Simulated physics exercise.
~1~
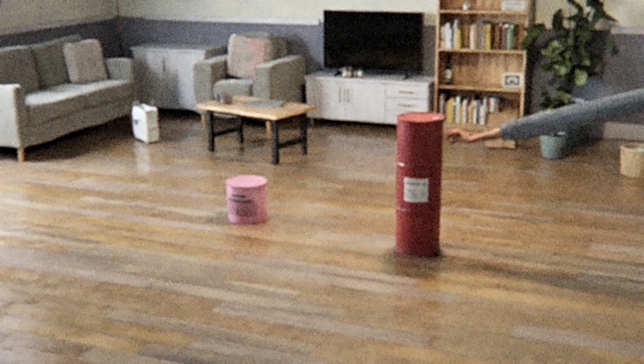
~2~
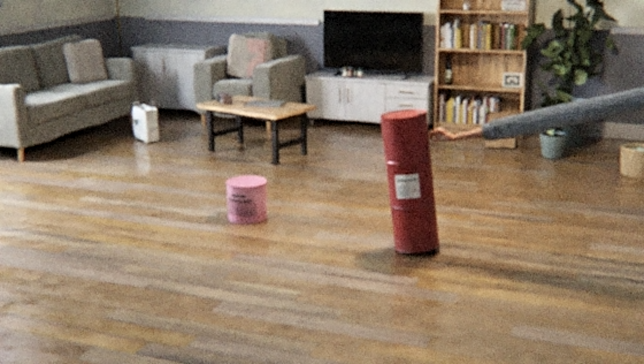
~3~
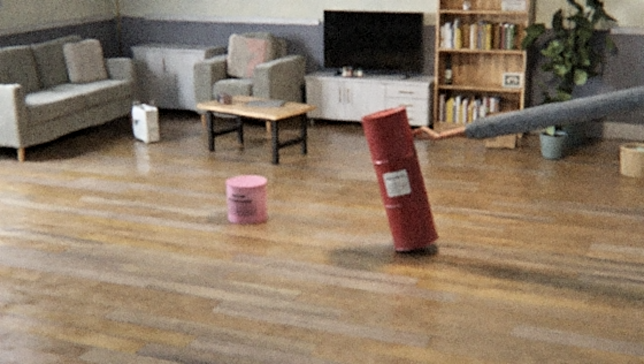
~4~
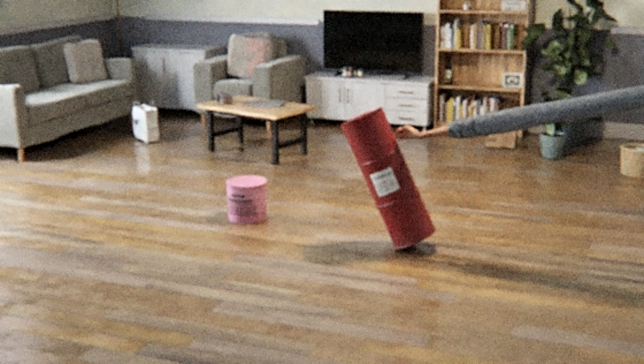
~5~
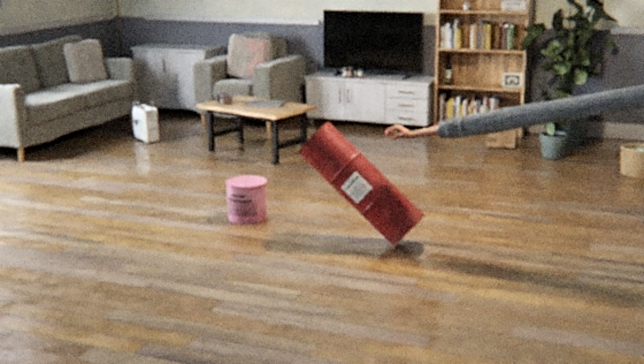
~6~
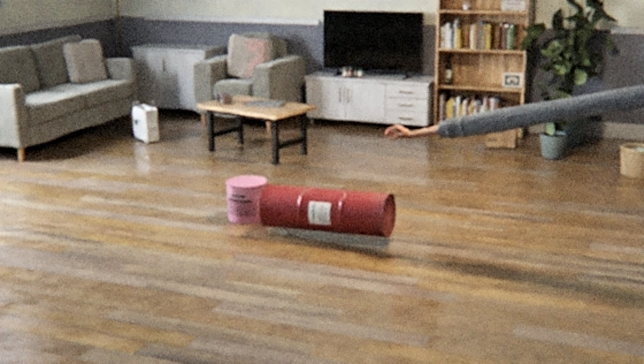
At the start, a tall red drum stands upright on the wooden floor of a living room, with a small pink pail to its left and a hand reaching in from the right. The fingertips push against the drum near its top, and it begins to lean to the left. The hand keeps pushing as the tilt grows steeper, then stops while the drum carries on falling away from it. The drum drops toward the pail, which stays in its place. It ends lying on its side, its top end right by the pail.
